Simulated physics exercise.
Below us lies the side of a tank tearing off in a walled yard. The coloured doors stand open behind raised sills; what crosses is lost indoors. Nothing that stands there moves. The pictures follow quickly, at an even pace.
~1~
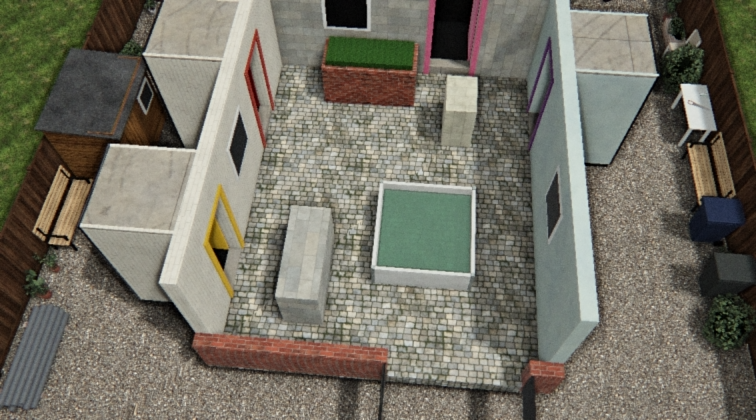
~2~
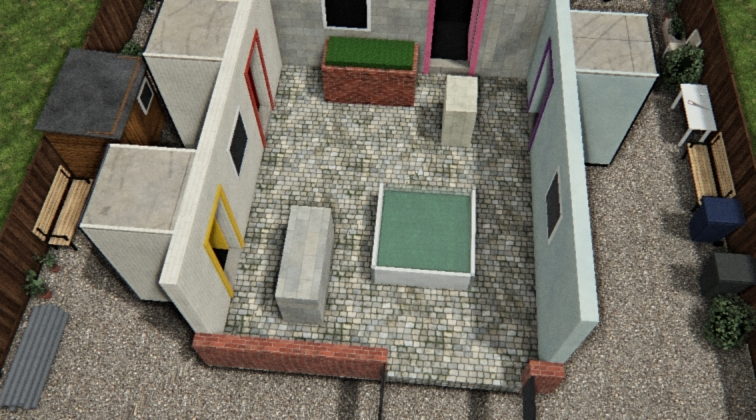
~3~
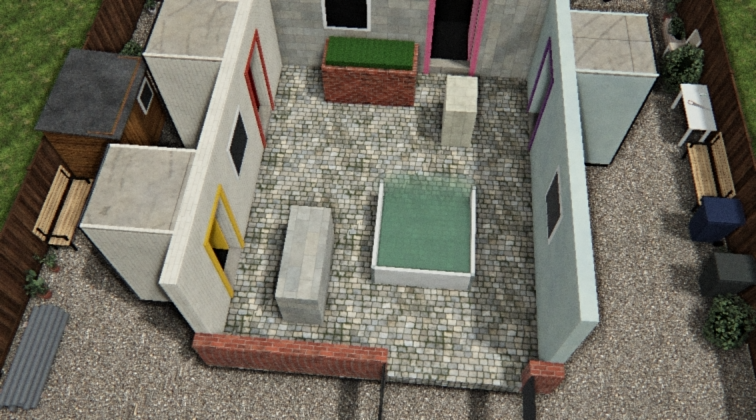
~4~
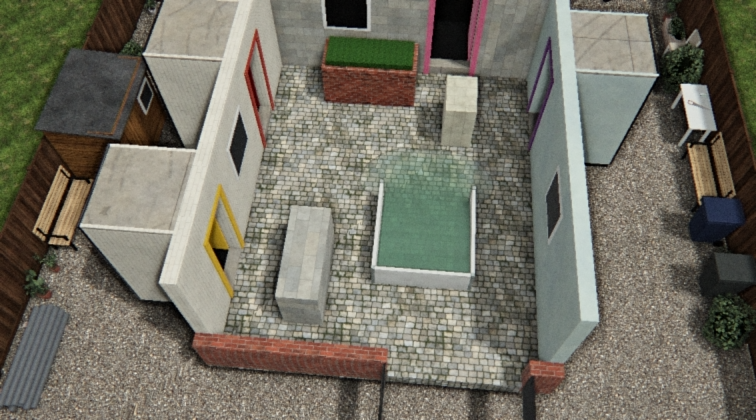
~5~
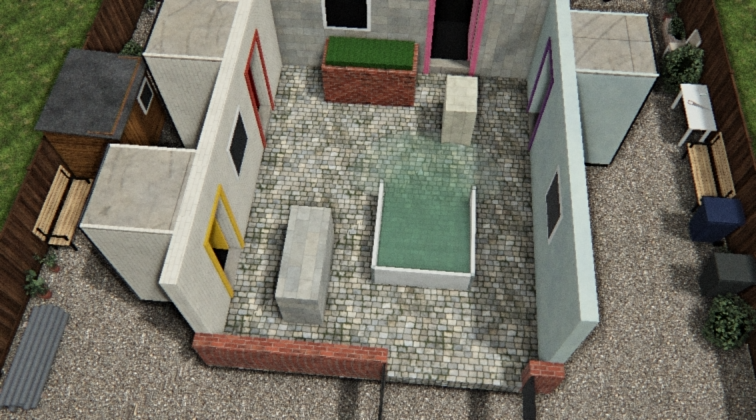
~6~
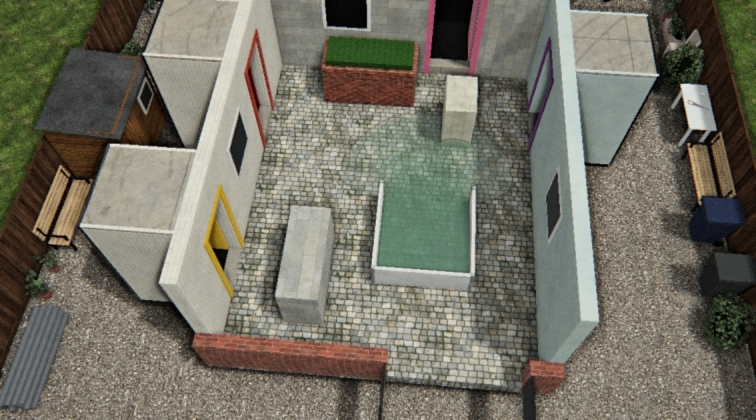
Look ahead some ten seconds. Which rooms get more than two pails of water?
One by one: The red door admits no more than that; the yellow door admits no more than that; the purple door lets in a lot; the pink door admits no more than that.
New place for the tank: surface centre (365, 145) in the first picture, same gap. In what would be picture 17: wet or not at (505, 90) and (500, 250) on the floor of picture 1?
In turn: Wet, dry.
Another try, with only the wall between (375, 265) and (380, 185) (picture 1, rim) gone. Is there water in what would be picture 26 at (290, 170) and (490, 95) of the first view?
One after the other: Wet, free of water.
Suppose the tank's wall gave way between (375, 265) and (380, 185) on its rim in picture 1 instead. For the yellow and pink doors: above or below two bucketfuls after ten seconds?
One by one: Yellow floods; pink keeps below it.
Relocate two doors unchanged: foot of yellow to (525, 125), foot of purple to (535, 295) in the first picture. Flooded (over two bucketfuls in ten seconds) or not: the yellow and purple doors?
The yellow one passes that mark; the purple one takes less.
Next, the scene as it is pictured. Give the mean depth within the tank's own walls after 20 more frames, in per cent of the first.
Close to 18 %.
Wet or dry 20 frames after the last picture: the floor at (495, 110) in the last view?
Verdict: Under water.
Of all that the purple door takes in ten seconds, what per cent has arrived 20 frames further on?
Close to 55 %.
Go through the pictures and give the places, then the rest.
Still water in the water tank at (425, 229), in the first frame.
The front is at a hidden place, out from the gap on the water tank's far side, in the second frame.
The front is at (477, 189), out from the gap on the water tank's far side, in the third frame.
Water pours out on the water tank's far side and has run to (489, 180), in the fourth frame.
Water pours out on the water tank's far side and has run to (401, 134), in the fifth frame.
The front is at (408, 117), out from the gap on the water tank's far side, in the sixth frame.
A moment on, water covers 30 % of the floor; the red door not reached, the yellow door not reached, the purple door wet at the sill, nothing in, the pink door wet at the sill, nothing in.
Next, water covers 40 % of the floor; the red door not reached, the yellow door not reached, the purple door over two buckets in, the pink door under two buckets in.
Then, water covers 50 % of the floor; the red door under two buckets in, the yellow door not reached, the purple door over two buckets in, the pink door under two buckets in.
Later, water covers 70 % of the floor; the red door under two buckets in, the yellow door wet at the sill, nothing in, the purple door far over two buckets in, the pink door under two buckets in.
In the end, water covers 95 % of the floor; the red door under two buckets in, the yellow door under two buckets in, the purple door far over two buckets in, the pink door under two buckets in.
